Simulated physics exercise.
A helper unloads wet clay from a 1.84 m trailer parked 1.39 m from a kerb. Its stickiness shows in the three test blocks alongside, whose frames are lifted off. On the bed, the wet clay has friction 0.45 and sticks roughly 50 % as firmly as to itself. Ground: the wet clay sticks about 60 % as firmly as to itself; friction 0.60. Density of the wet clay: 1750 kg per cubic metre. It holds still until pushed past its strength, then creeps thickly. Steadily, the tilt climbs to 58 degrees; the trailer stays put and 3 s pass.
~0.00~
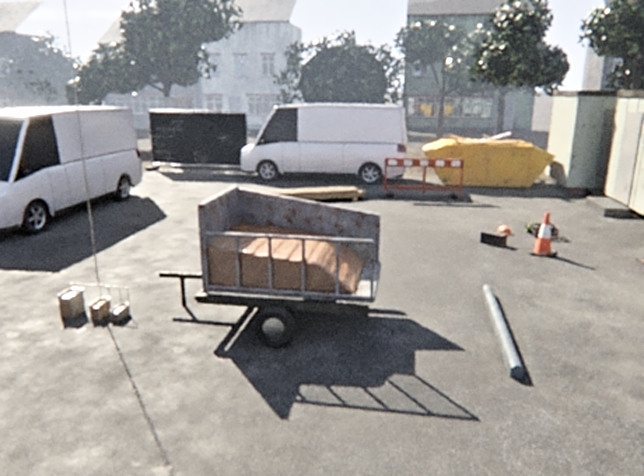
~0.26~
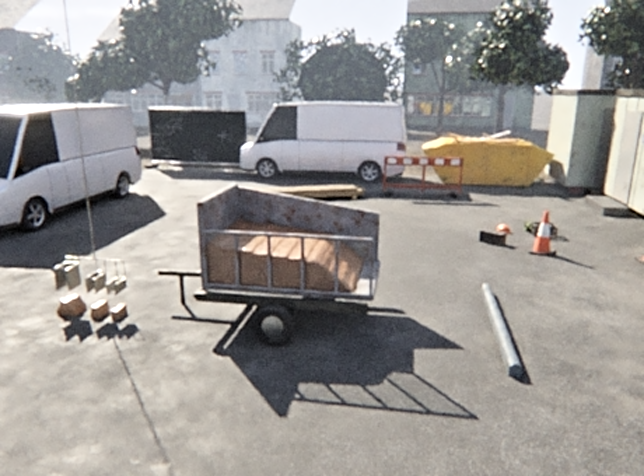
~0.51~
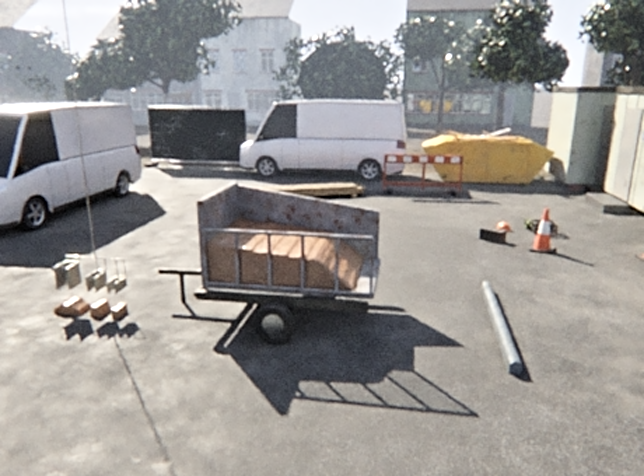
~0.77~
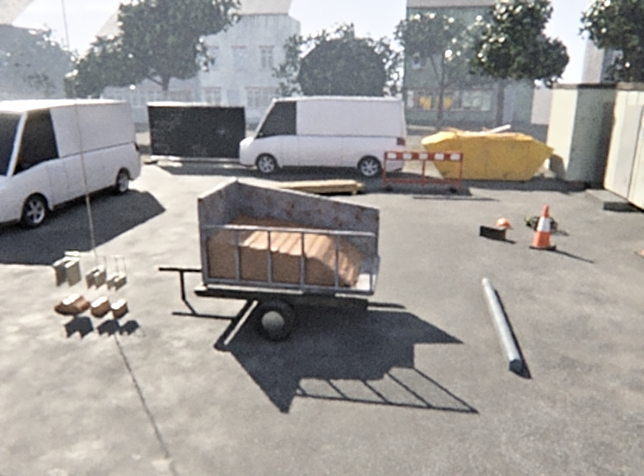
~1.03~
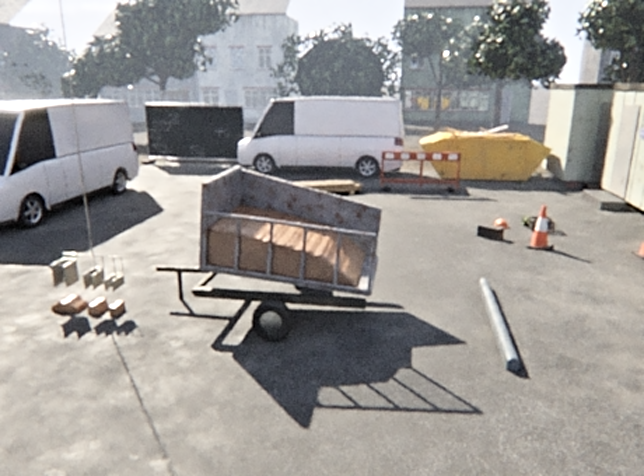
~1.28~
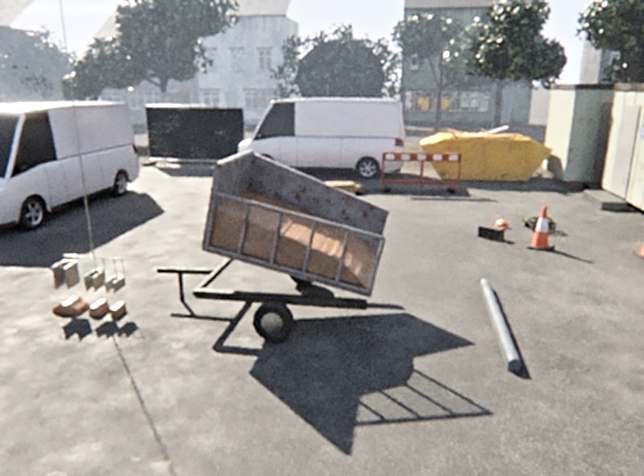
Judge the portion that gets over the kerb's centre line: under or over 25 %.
Look for a figure bigger than 25 percent.
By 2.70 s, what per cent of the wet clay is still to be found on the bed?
It's some 12 percent by my reckoning.
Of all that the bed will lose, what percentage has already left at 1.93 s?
About 20 %.
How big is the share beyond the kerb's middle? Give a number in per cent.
Close to 35 in a hundred.
After 1.93 s, the tilt is 32 degrees, 77 % is on the bed and 0 % past the kerb's middle.
After 2.70 s, the tilt is 55 degrees, 11 % is on the bed and 10 % past the kerb's middle.
After 3.47 s, the tilt is 58 degrees, none is on the bed and 32 % past the kerb's middle.
After 4.23 s, the tilt is 58 degrees, none is on the bed and 33 % past the kerb's middle.
After 5.93 s, the tilt is 58 degrees, none is on the bed and 33 % past the kerb's middle.
